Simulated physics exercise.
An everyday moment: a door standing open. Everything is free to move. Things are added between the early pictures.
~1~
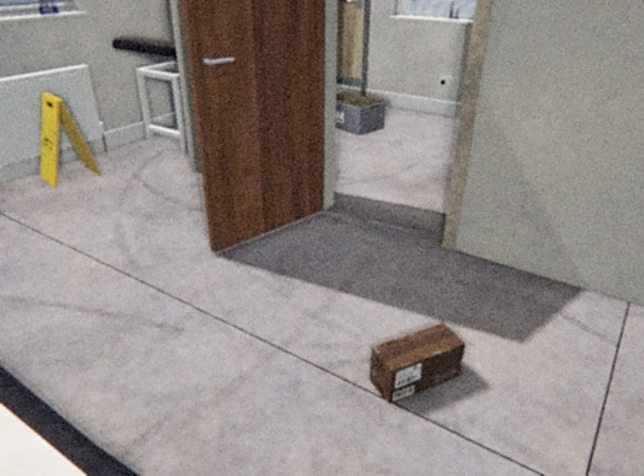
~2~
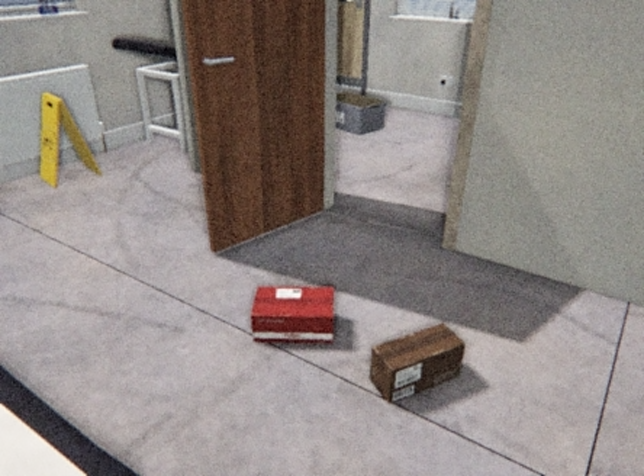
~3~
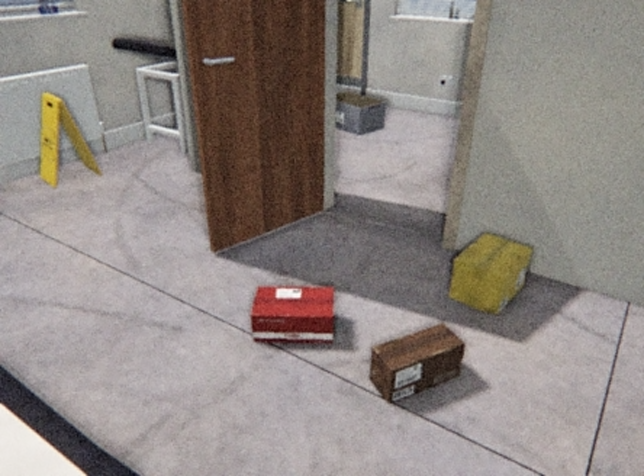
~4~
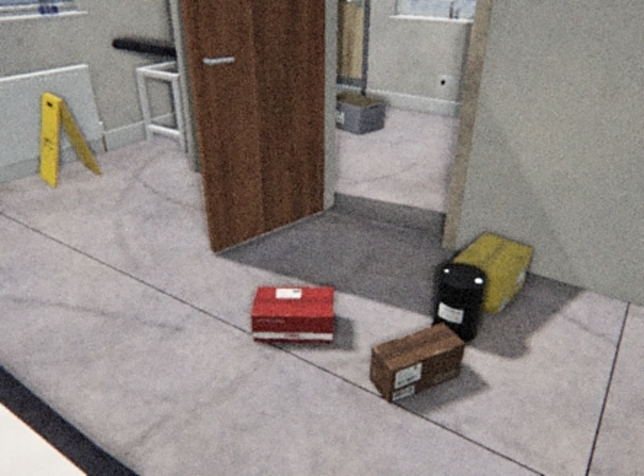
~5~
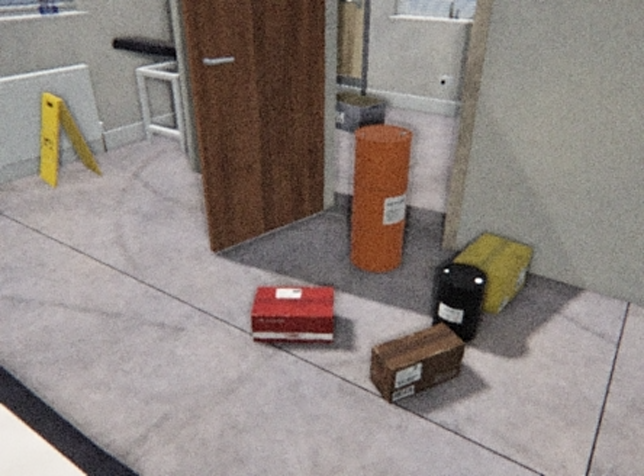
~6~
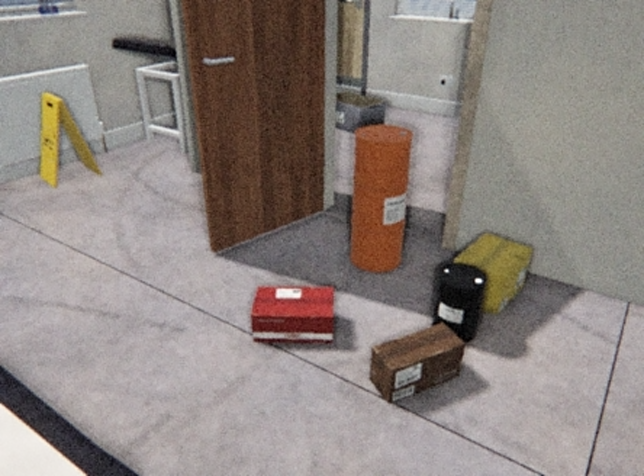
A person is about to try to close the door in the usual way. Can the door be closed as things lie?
The door jams.
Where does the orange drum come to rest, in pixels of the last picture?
Near (390, 199).
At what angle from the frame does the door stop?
Some 40° open.
Then, 0.70 s after the last picture, door 77° open.
Then, 1.00 s after the last picture, door 53° open.
At rest, door 38° open; all 5 in place. Seen from the same camera at the end, orange drum near (390, 199).
